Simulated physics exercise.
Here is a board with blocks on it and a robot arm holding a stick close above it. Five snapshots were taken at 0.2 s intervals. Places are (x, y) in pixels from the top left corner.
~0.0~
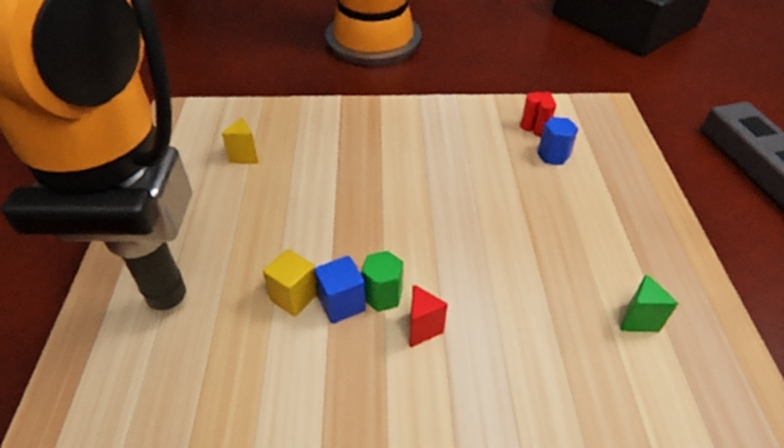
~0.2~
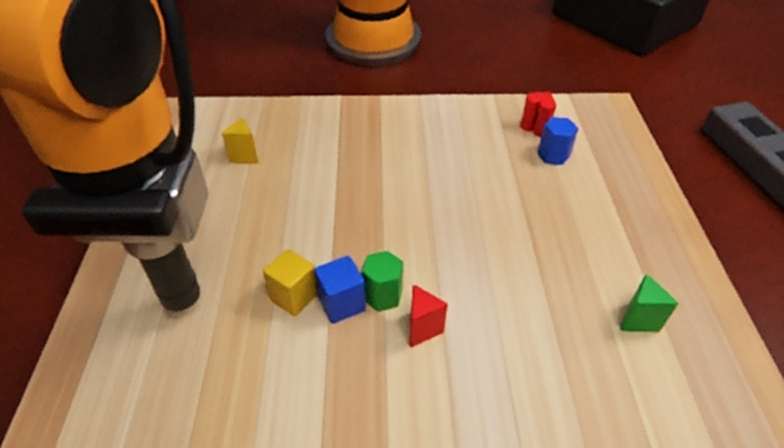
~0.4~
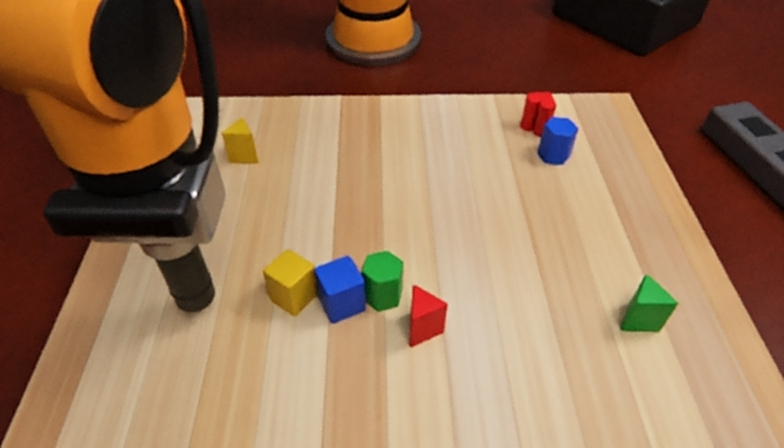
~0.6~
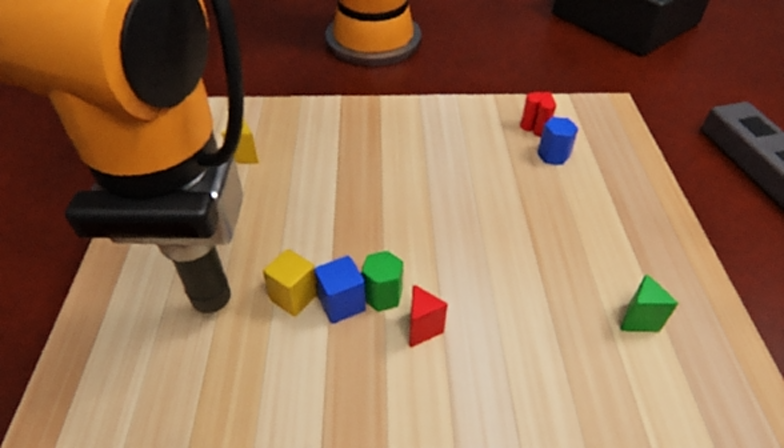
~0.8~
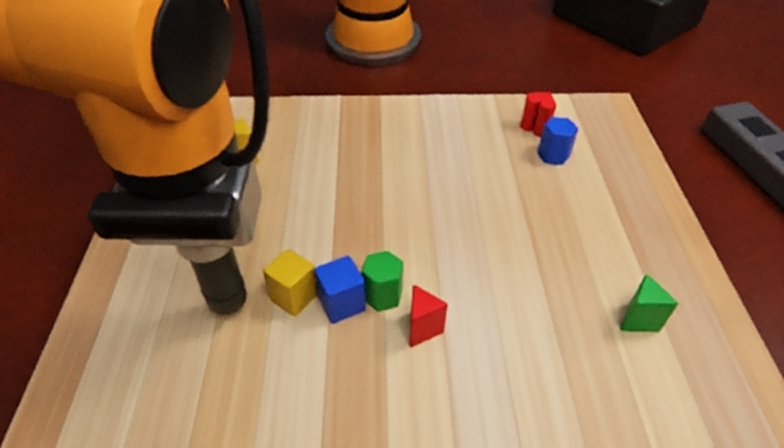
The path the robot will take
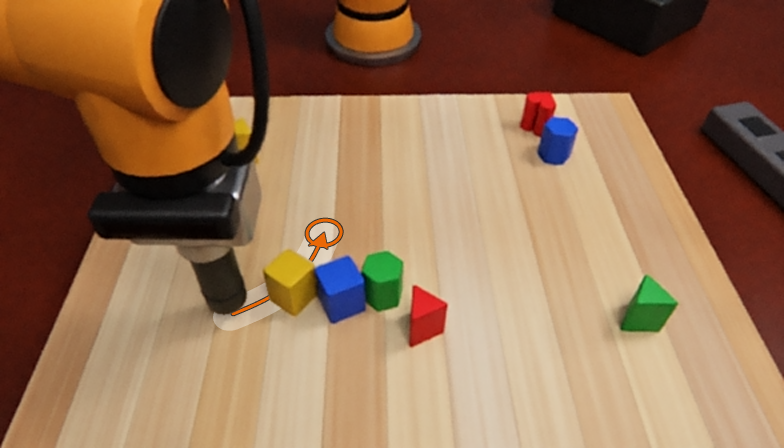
An orange and black robot arm holds a dark stick upright over the left side of a pale wooden board, seen from above at an angle. A yellow cube, blue cube, green six-sided block and red triangular block sit near the middle, with yellow, red, blue and green pieces farther out. The arm slides the stick slowly rightward toward the yellow cube, while the blocks and camera stay still.
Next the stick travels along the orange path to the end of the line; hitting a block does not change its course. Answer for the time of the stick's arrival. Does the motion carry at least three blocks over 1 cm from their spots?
Short answer: No.
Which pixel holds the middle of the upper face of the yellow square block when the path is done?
The spot you're after is about (342, 238) in the image.
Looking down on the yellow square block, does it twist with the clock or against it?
It spins with the clock.
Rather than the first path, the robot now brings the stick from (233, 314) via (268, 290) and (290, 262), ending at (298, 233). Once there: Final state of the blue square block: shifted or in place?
It is untouched.
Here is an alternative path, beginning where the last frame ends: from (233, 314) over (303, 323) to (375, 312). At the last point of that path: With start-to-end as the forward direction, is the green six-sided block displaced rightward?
Going by the path, no.
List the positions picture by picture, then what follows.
Stick tip (167, 295); block tops, yellow square block (288, 267); blue square block (339, 274); green six-sided block (383, 265), in the first picture.
Stick (181, 296); blocks unchanged, in the second picture.
Stick (196, 297); blocks unchanged, in the third picture.
Stick (212, 298); blocks unchanged, in the fourth picture.
Stick (228, 299); yellow square block (288, 267); blue square block (339, 274); green six-sided block (383, 265), in the fifth picture.
Path on the board, from (233, 314) by way of (277, 293) and (308, 264) to (324, 233).
The first path, step by step. One third of the way, stick (275, 277); yellow square block (313, 253), turned 15° clockwise; blue square block (342, 276).
Two thirds of the way, stick (306, 249); yellow square block (340, 239), turned 70° clockwise; blue square block (343, 277).
At the end, stick (322, 217); yellow square block (342, 238), turned 75° clockwise; blue square block (343, 277); green six-sided block in place.
